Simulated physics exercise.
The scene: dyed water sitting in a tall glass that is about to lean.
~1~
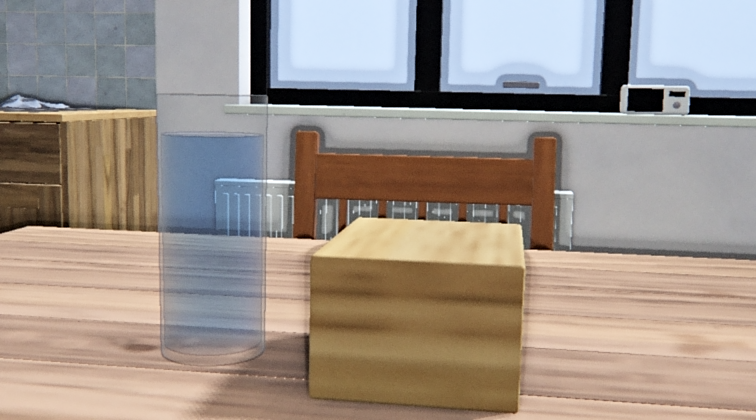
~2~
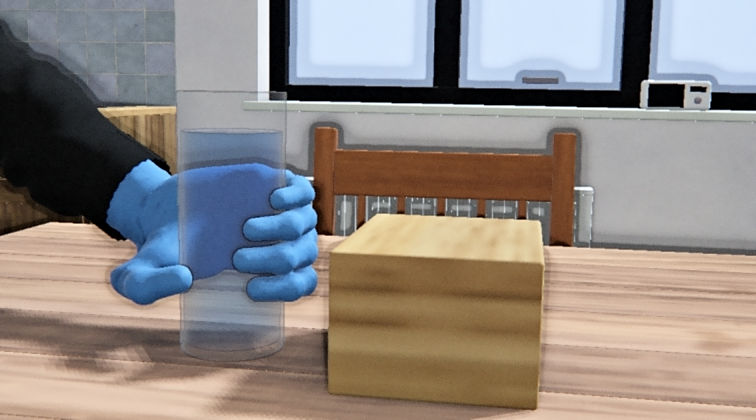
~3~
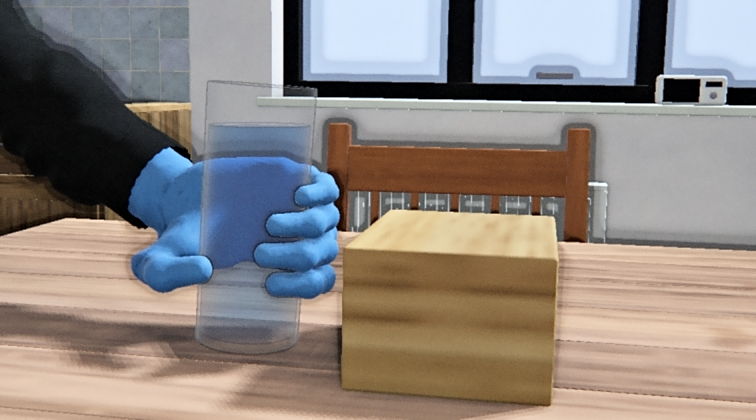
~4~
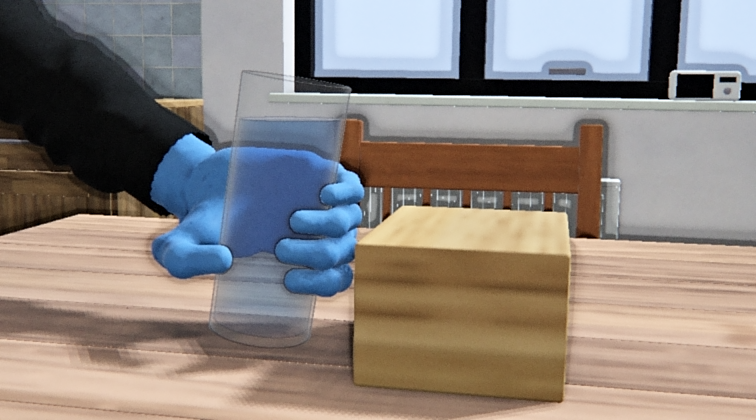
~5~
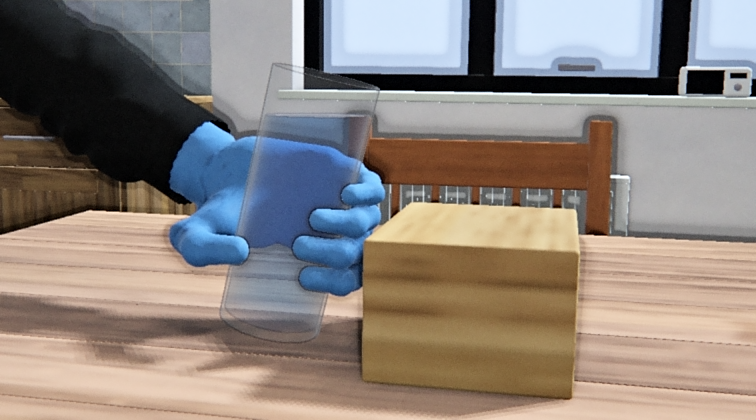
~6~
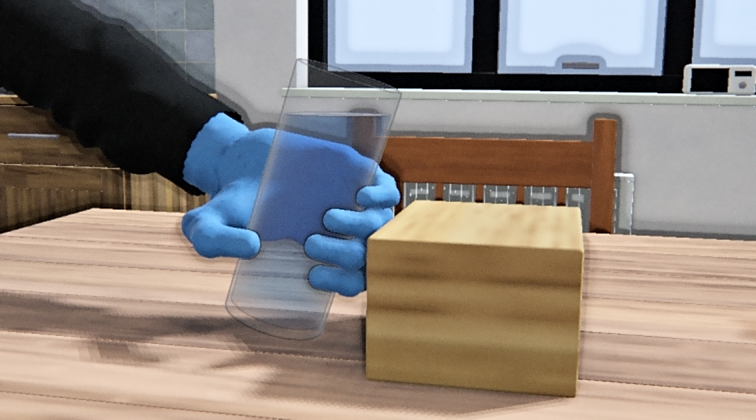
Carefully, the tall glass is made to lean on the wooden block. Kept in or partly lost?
The liquid remains inside.
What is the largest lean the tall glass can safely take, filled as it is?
I'd put it near 40 degrees of lean.
Soon after, the tall glass leans by about 25°; nothing has left it.
Later, the tall glass leans by about 30°; nothing has left it.
In the end, the tall glass leans by about 30°, against the wooden block; nothing has left it.
